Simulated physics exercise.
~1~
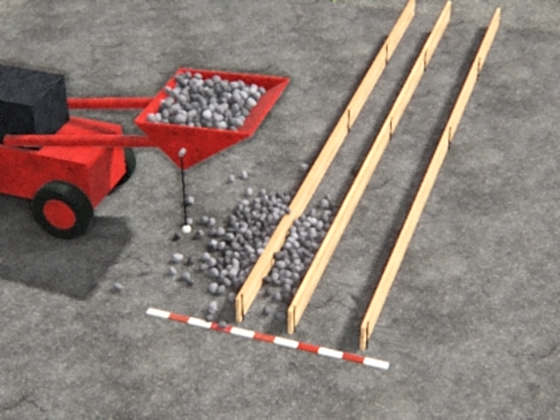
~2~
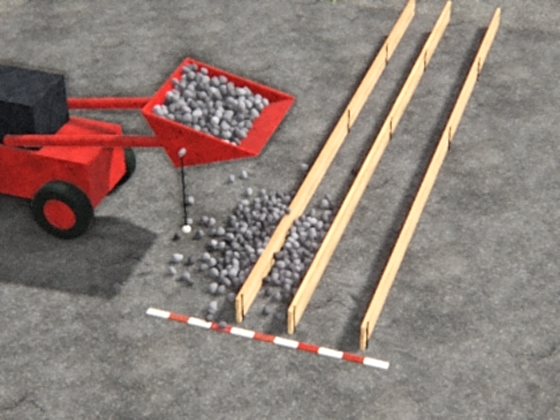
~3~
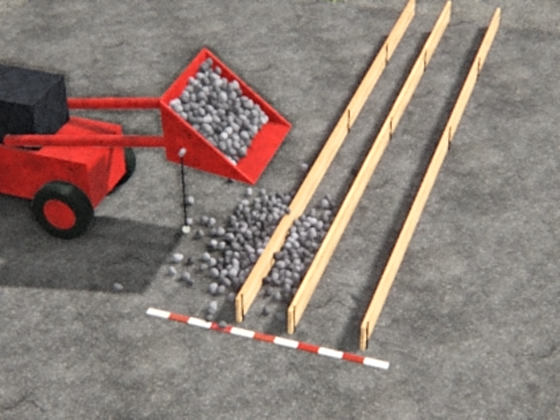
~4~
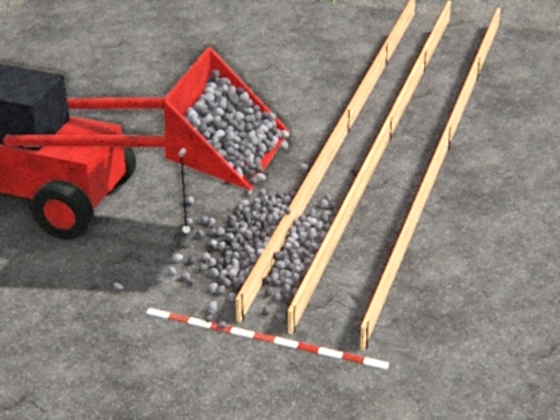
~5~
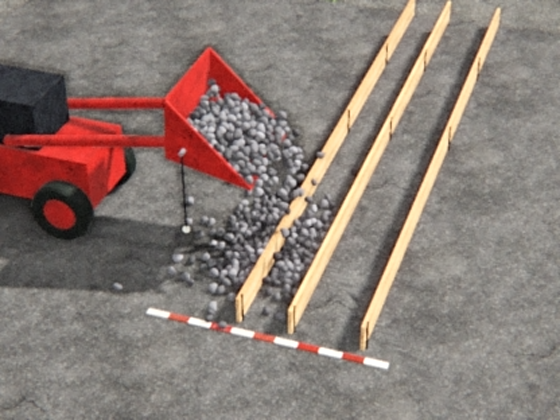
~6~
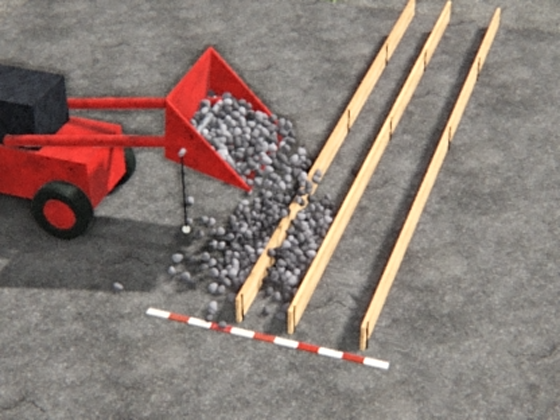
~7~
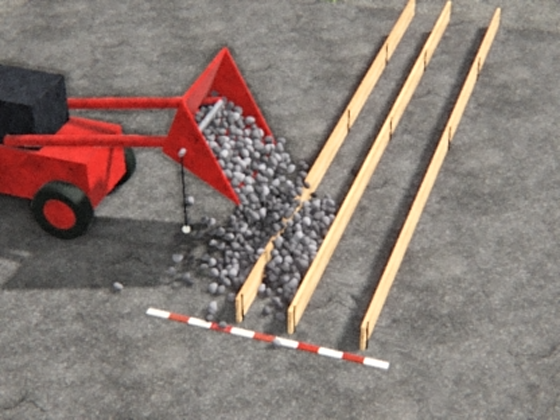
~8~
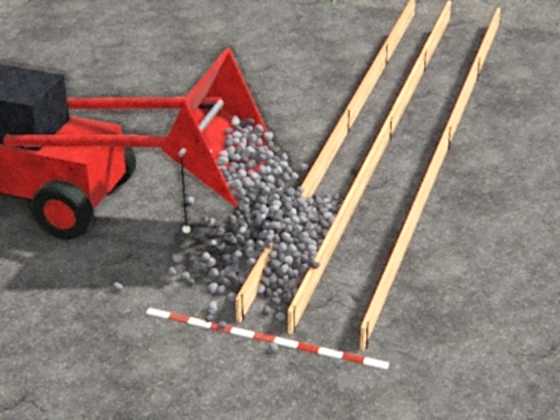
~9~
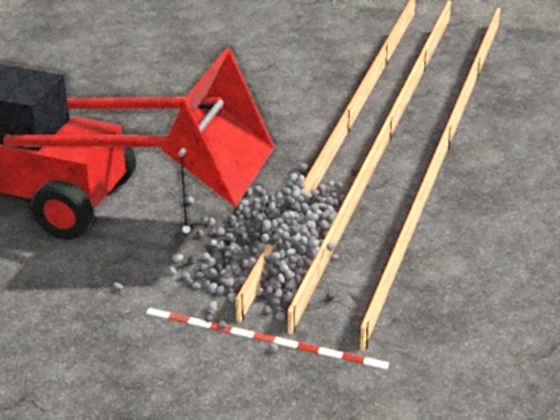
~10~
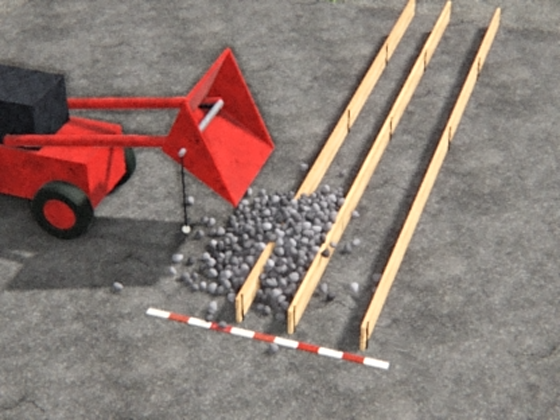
On grey ground, a red loader tipping grey cobbles onto an earlier heap, burying part of the nearest plank, its bucket ending empty.
